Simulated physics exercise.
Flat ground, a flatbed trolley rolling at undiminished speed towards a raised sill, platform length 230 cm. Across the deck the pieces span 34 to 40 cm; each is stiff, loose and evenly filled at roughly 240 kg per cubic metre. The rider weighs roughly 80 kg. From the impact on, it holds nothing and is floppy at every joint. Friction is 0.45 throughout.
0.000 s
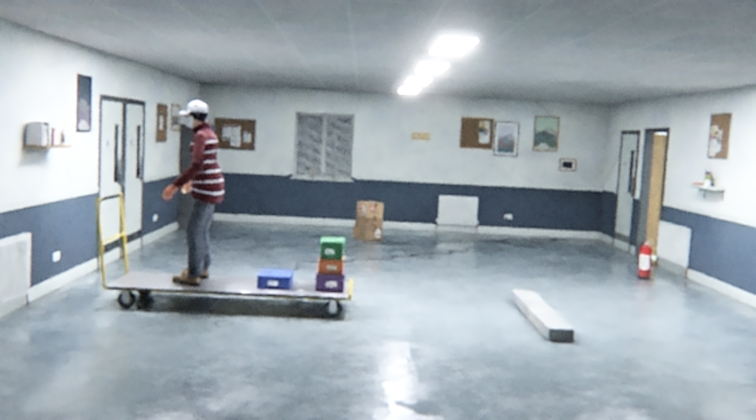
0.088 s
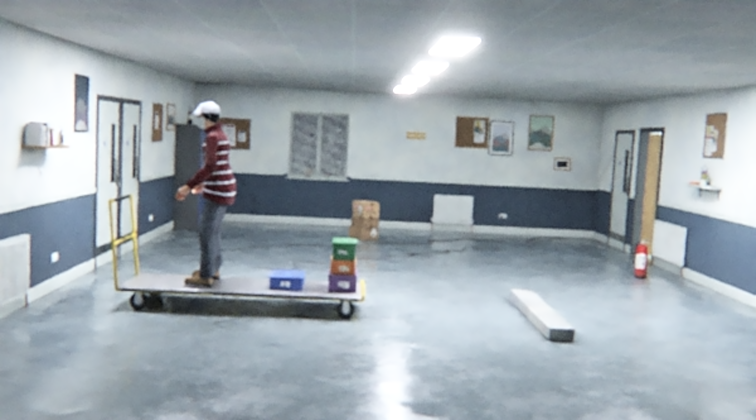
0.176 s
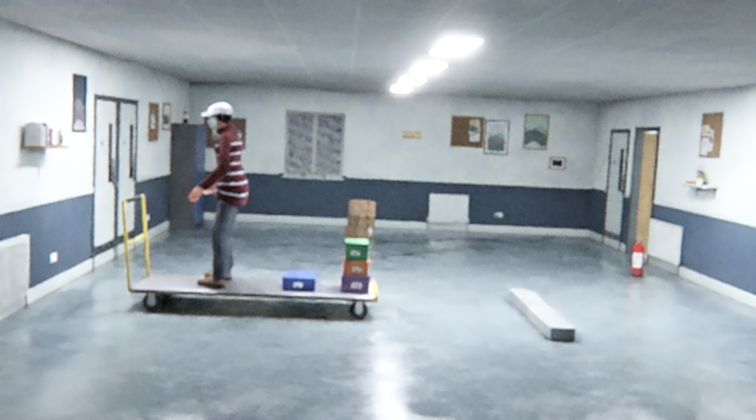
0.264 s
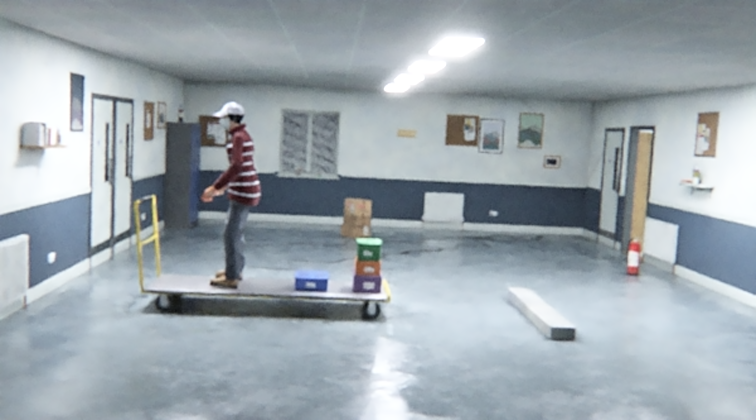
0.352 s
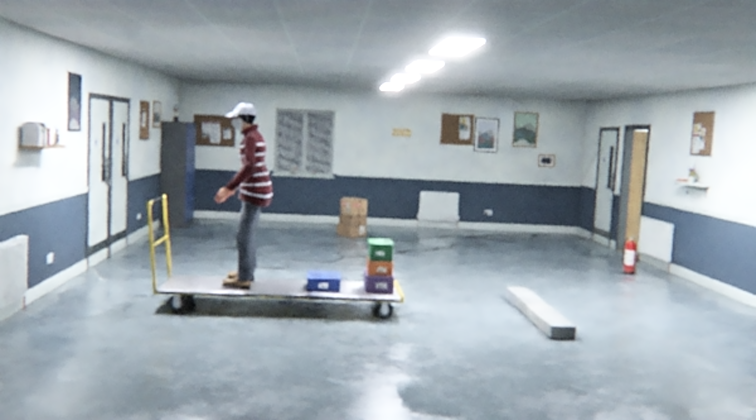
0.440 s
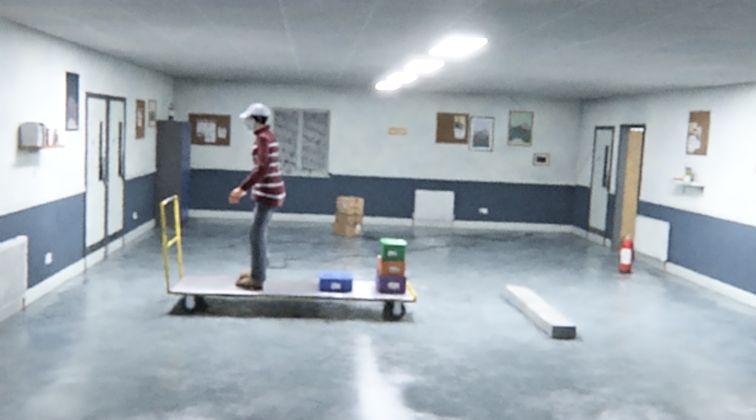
In the video, a person in a white cap and striped top stands on a flatbed trolley carrying a blue tote and a stack of green, orange and purple totes, as it rolls steadily right across a room.
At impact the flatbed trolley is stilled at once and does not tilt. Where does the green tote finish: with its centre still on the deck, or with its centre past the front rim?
The green tote finishes past the front rim.
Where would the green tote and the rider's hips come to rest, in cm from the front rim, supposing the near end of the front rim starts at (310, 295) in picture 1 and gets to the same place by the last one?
Rest positions: Green 110 cm past rim; hips 20 cm behind rim.
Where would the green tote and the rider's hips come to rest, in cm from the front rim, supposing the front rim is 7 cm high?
Rest positions from the front rim: Green 30 cm past; hips 60 cm behind.
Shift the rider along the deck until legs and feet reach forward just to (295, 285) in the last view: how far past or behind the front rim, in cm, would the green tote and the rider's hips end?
The green one would end 30 cm past the front rim, while the hips stop 40 cm behind it.
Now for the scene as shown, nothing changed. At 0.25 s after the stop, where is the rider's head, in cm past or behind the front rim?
Position: Approx. 130 cm behind the front rim.
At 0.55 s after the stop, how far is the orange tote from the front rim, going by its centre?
Its centre is around 10 cm past the front rim.
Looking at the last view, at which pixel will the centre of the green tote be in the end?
Roughly pixel (562, 306).
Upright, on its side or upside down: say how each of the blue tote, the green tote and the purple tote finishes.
The blue one ends right way up, the green one lying sideways and the purple one right way up.
The wheels strike at 1.38 s.
After 1.63 s the green tote is 5 cm past the rim, tilted 20°, near (542, 257) in the last picture's view.
After 1.93 s the green tote is 33 cm past the rim, tilted 105°, near (566, 302) in the last picture's view.
After 2.38 s the green tote is 29 cm past the rim, tilted 90°, near (562, 306) in the last picture's view.
When all is still (3.8 s), past the rim, green tote and orange tote; behind it, blue tote, purple tote and the rider's hips.
